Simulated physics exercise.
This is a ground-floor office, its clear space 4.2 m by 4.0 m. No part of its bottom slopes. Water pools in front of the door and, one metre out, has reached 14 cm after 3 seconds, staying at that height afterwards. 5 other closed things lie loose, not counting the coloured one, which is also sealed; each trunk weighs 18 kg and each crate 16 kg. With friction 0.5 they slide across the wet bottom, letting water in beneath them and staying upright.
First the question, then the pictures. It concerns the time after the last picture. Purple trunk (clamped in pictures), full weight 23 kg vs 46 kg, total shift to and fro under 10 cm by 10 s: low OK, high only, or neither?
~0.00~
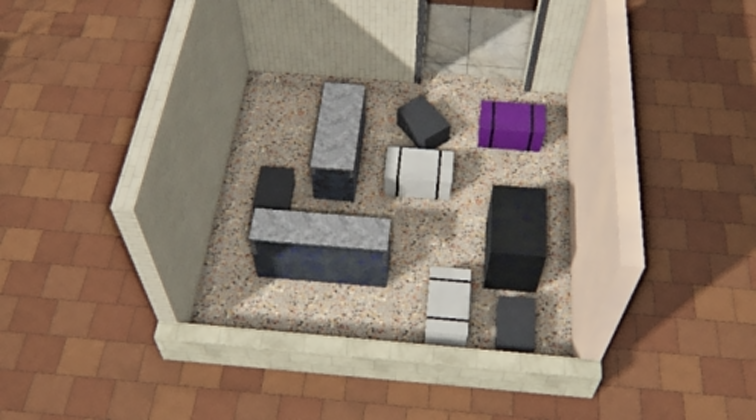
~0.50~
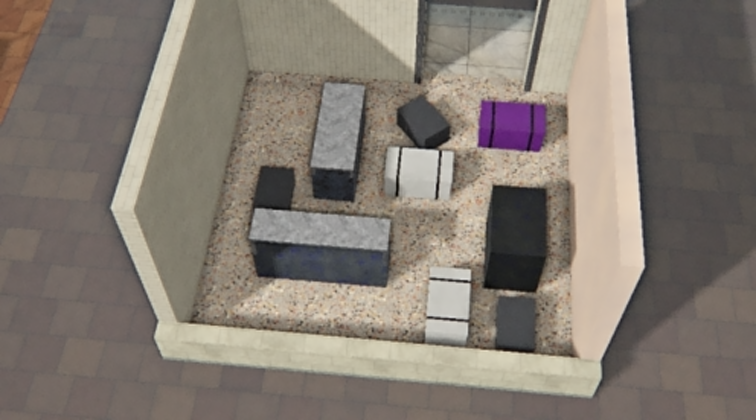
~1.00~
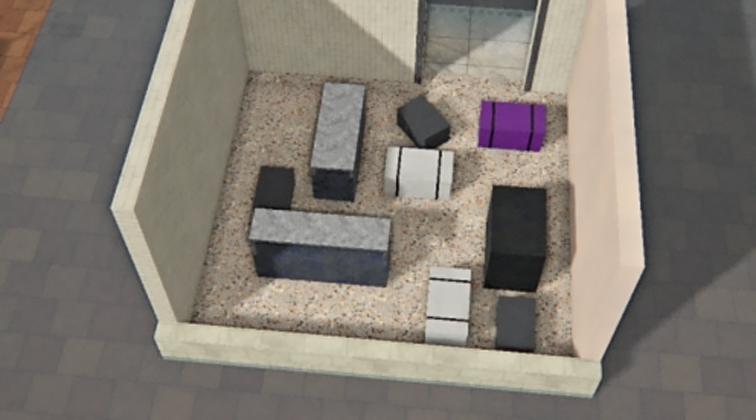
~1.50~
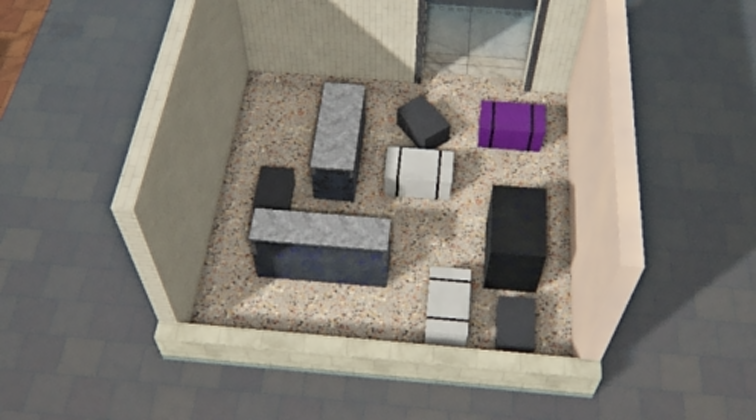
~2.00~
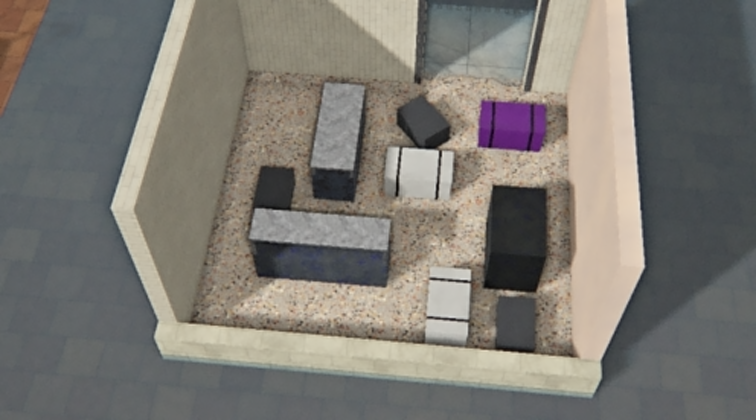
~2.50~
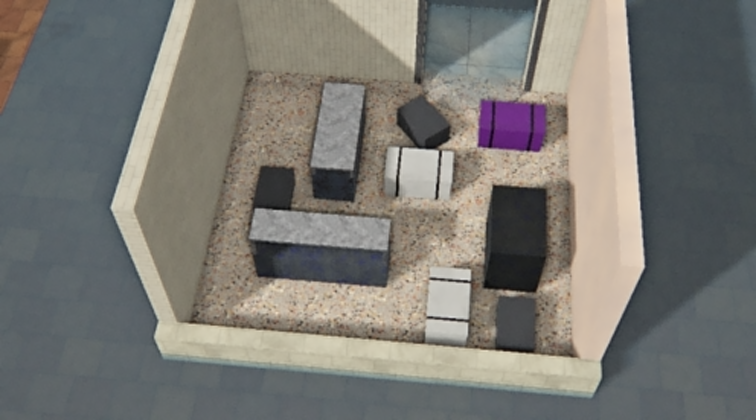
High only.
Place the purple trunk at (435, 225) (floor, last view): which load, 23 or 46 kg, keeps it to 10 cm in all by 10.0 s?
Only the larger holds.
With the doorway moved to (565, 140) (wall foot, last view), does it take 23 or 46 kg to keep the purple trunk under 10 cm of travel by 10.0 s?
There just the heavier succeeds.
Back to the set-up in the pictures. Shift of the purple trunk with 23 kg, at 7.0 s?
About 100 cm off its spot.
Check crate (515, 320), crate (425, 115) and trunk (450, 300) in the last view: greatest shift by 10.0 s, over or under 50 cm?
First stays inside, then exceeds it, then stays inside.
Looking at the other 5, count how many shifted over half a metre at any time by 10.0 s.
I count 2 of them.
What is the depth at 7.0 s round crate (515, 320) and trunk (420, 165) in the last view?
2 and 5 cm.
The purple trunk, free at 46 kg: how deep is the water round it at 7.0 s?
About 5 cm.
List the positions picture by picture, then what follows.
The first picture shows the purple trunk at (513, 116), on the bottom; 0.0 m2 under water; 0 of 6 have shifted.
The second picture shows the purple trunk at (513, 116), on the bottom; water covers 0.0 m2; 0 of 6 have shifted.
The third picture shows the purple trunk at (513, 116), on the bottom; 0.0 m2 under water; 0 of 6 have shifted.
The fourth picture shows the purple trunk at (513, 116), on the bottom; 0.0 m2 under water; 0 of 6 have shifted.
The fifth picture shows the purple trunk at (513, 116) rests on the ground; 0.0 m2 under water; 0 of 6 have shifted.
The sixth picture shows the purple trunk at (513, 116) rests on the ground; water covers 0.4 m2; 0 of 6 have shifted.
After 3.5 s the purple trunk would be 0 cm from its start with 23 kg and 0 cm from its start with 46 kg; 4 cm of water round it then.
After 4.5 s the purple trunk would be 36 cm from its start with 23 kg and 0 cm from its start with 46 kg; 6 cm of water round it then.
After 7.0 s the purple trunk would be 110 cm from its start with 23 kg and 0 cm from its start with 46 kg; 5 cm of water round it then.
After 10.0 s the purple trunk would be 118 cm from its start with 23 kg and 0 cm from its start with 46 kg; 7 cm of water round it then.
